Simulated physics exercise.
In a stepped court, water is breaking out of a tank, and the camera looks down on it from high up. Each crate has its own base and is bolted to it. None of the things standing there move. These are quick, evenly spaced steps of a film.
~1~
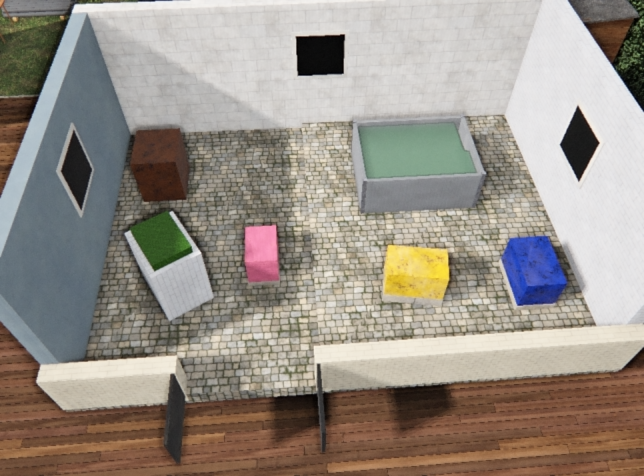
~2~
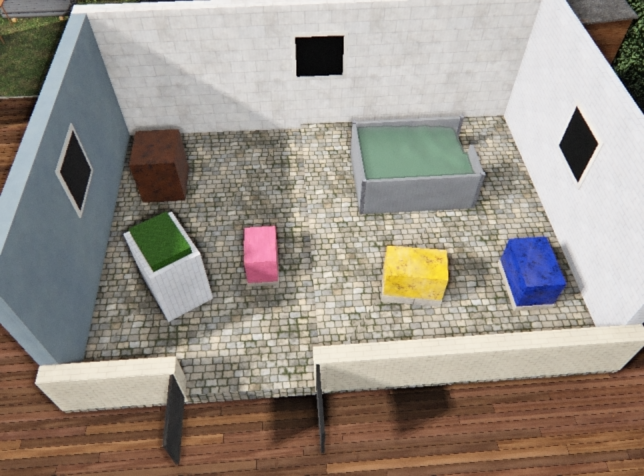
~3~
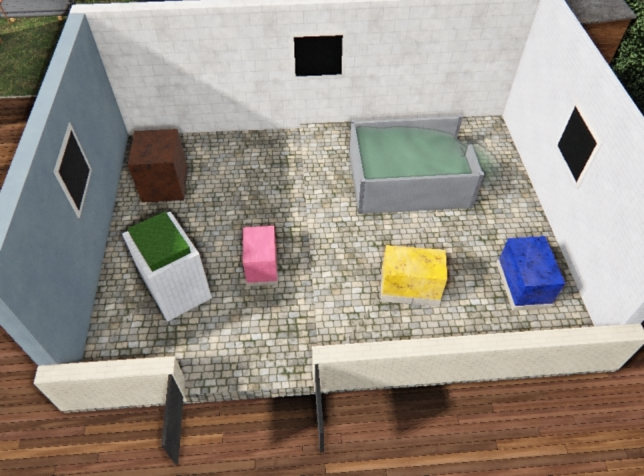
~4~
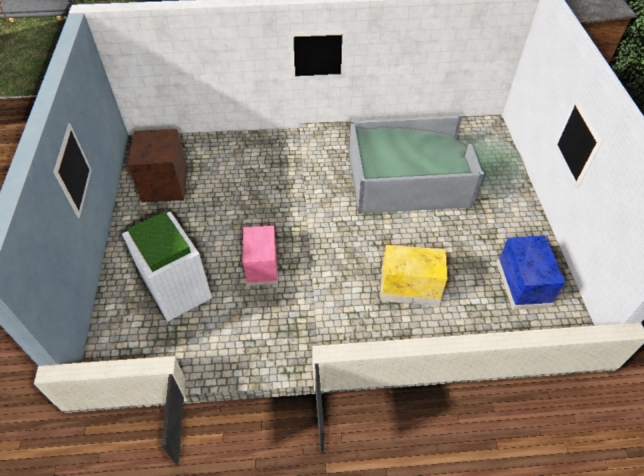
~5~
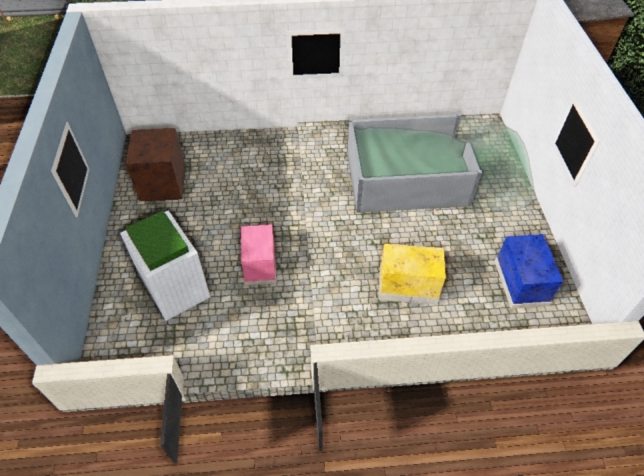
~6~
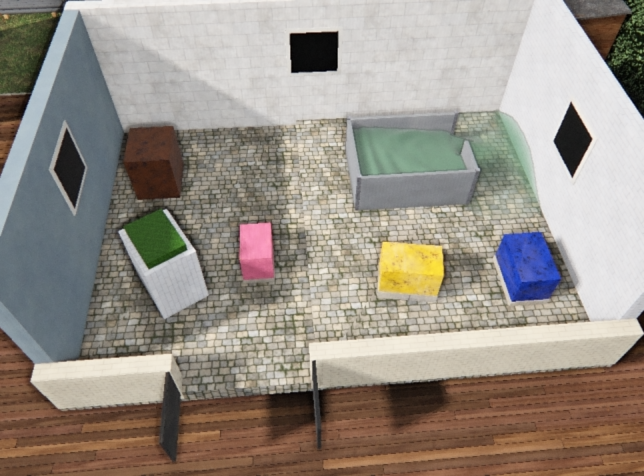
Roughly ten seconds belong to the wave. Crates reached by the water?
Yellow crate not reached, blue crate reached, pink crate not reached.
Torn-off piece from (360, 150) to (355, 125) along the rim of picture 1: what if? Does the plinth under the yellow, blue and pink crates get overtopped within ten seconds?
Note: Yellow is never reached; blue is never reached; pink gets flooded.
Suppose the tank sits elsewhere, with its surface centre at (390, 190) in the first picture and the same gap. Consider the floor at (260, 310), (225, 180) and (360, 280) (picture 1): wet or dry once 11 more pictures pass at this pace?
As listed: Not flooded, dry, no water.
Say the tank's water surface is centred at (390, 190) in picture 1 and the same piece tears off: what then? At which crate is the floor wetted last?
The one in pink.
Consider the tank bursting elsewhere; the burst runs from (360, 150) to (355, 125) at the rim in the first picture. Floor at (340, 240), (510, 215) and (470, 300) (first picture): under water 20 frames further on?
Point one: Not reached. Point two: Not reached. Point three: Not reached.
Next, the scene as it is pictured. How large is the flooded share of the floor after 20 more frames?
Around 50 percent.
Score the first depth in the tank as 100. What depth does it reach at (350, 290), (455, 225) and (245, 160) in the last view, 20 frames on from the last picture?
Estimated readings in sequence: 0, 4, 4 percent.
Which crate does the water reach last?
From the pictures, the crate marked pink.
A moment on, water covers 10 % of the floor; the yellow crate not reached, the blue crate water round its plinth, the pink crate not reached.
Next, water covers 25 % of the floor; the yellow crate not reached, the blue crate water round its plinth, the pink crate not reached.
Then, water covers 50 % of the floor; the yellow crate water round its plinth, the blue crate water round its plinth, the pink crate not reached.
Later, water covers 85 % of the floor; the yellow crate water round its plinth, the blue crate water round its plinth, the pink crate water round its plinth.
In the end, water covers 100 % of the floor; the yellow crate stayed above the water, the blue crate was topped, the pink crate stayed above the water.
